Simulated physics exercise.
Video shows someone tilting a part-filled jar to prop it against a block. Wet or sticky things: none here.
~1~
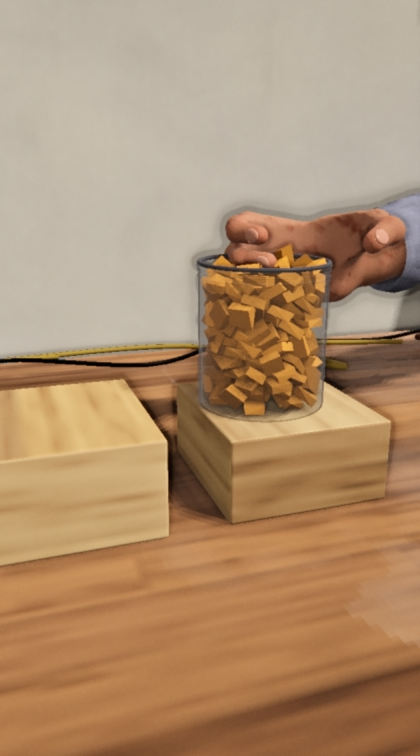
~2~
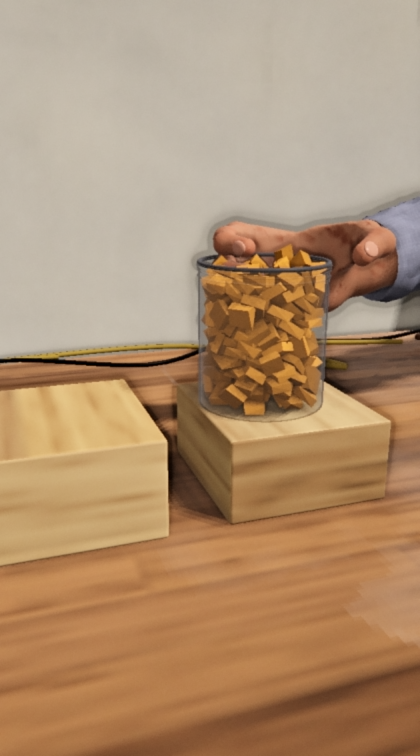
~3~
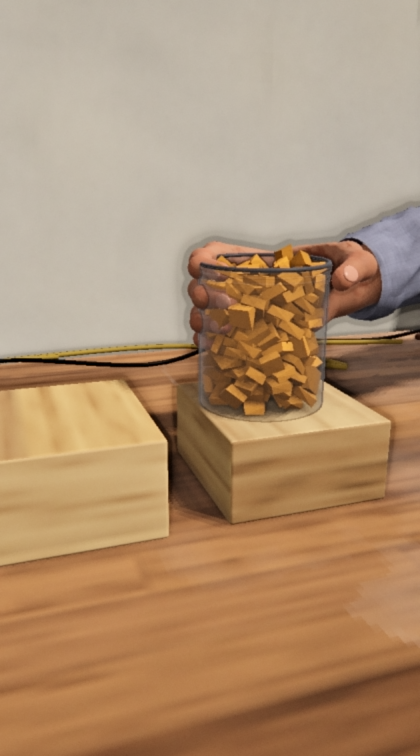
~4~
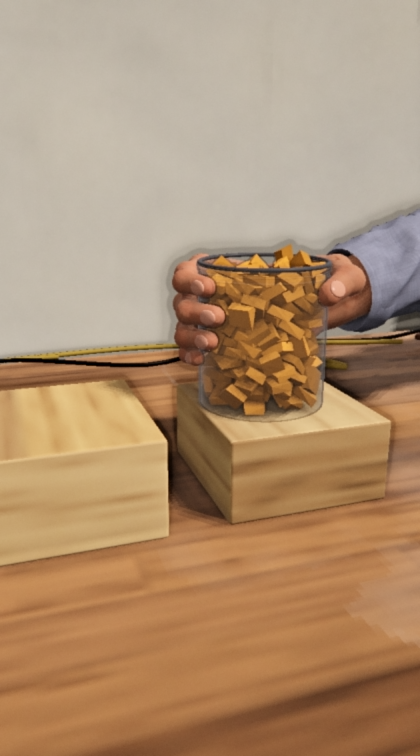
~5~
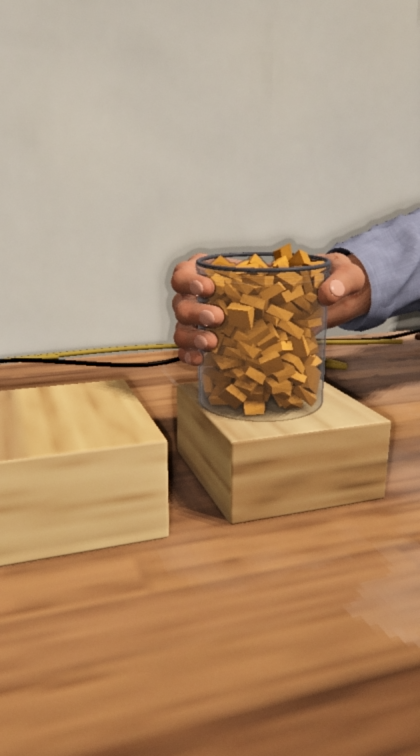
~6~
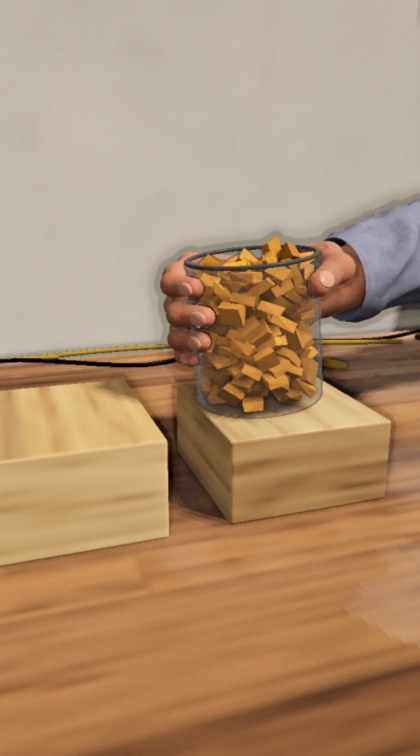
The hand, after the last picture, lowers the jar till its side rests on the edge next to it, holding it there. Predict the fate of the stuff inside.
Some falls out.
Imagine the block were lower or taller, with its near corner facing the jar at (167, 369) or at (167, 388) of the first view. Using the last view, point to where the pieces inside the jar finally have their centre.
The first gives (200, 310) and the second gives (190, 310).
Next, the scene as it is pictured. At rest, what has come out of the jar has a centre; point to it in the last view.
About (19, 407).
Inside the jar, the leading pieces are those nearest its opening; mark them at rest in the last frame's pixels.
They end up at roughly pixel (63, 359) in the last picture.
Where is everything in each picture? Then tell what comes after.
The first picture shows jar near (262, 332), full to the rim of small crackers; block near (62, 461), its top about level with the jar's foot.
The second picture shows jar near (262, 332), upright; rim near (203, 264); top of the contents near (260, 281).
The third picture shows jar near (262, 332), upright; rim near (203, 264); block near (62, 461).
The fourth picture shows jar near (262, 332), upright; rim near (203, 264); top of the contents near (260, 281).
The fifth picture shows jar near (262, 332), upright; rim near (202, 264); block near (62, 461).
The sixth picture shows jar near (256, 327), leaning 5°; rim near (189, 265); block near (62, 461), its top about level with the jar's foot.
Then, 0.30 s on from there, the jar leans 26°; everything is still inside.
Then, 0.68 s on from there, the jar leans 53°; everything is still inside.
Then, 1.08 s on from there, the jar leans 78°; a stray few of the small crackers out of it.
In the end, the jar rests on the block at 79°; a small part of the small crackers out of it.
